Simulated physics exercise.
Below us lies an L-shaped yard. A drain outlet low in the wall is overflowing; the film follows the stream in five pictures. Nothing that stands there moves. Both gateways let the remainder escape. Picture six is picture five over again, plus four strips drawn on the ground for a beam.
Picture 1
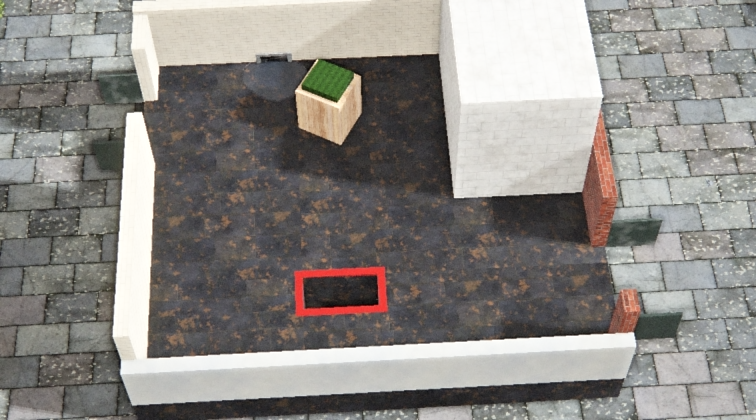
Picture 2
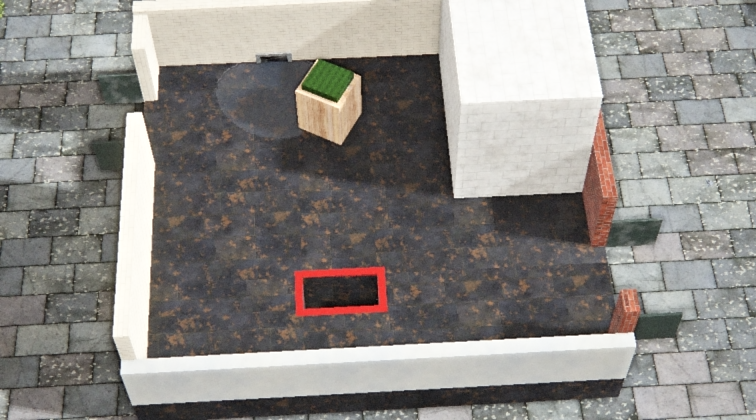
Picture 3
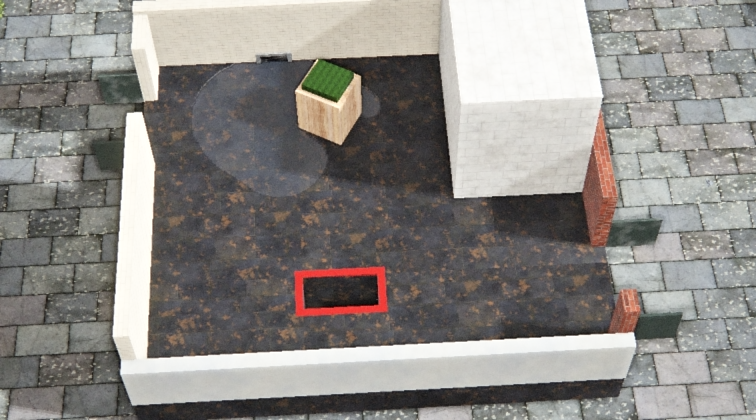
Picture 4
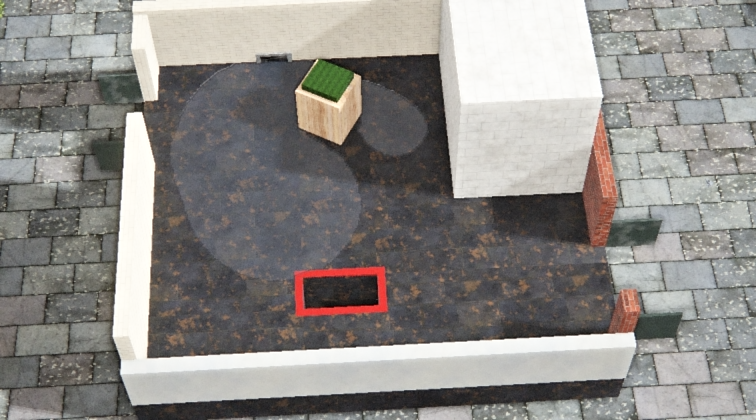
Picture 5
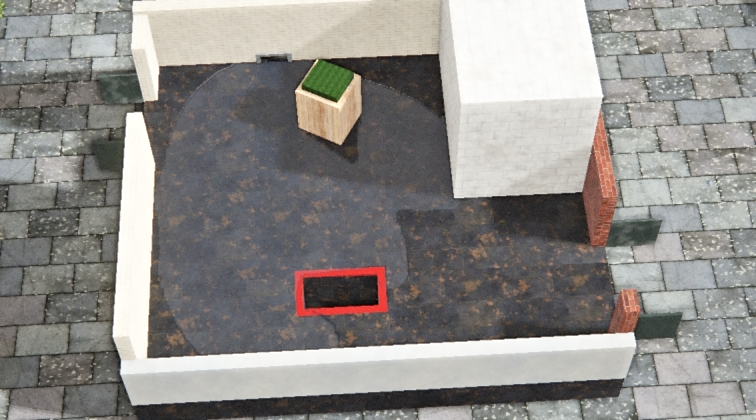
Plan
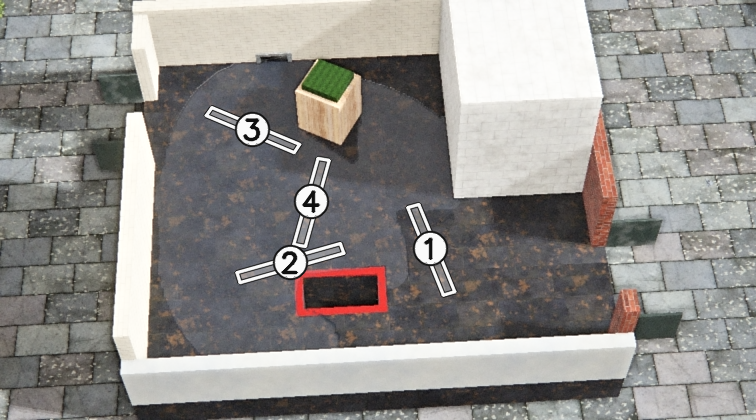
An L-shaped yard lay below, and a shallow sheet of water spread from an outfall at the back wall, passed around a grass-topped wooden block, and reached the red-edged drain pit.
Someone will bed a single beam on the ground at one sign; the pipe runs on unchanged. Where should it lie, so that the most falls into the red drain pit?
Take 1.
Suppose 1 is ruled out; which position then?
Here it is position 3.
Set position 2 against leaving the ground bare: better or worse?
Position 2 is worse.
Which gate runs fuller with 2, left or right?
More leaves on the right.
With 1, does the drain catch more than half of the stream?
No.
In white, 1 from (413, 206) to (449, 293); 2 from (238, 277) to (342, 248); 3 from (209, 111) to (296, 148); 4 from (299, 245) to (323, 159).
If 1 is chosen, about 32 % of the stream goes into the red drain pit, about 61 % out by the gates.
If 2 is chosen, about 15 % of the stream goes into the red drain pit, about 81 % out by the gates.
If 3 is chosen, about 24 % of the stream goes into the red drain pit, about 64 % out by the gates.
If 4 is chosen, about 16 % of the stream goes into the red drain pit, about 79 % out by the gates.
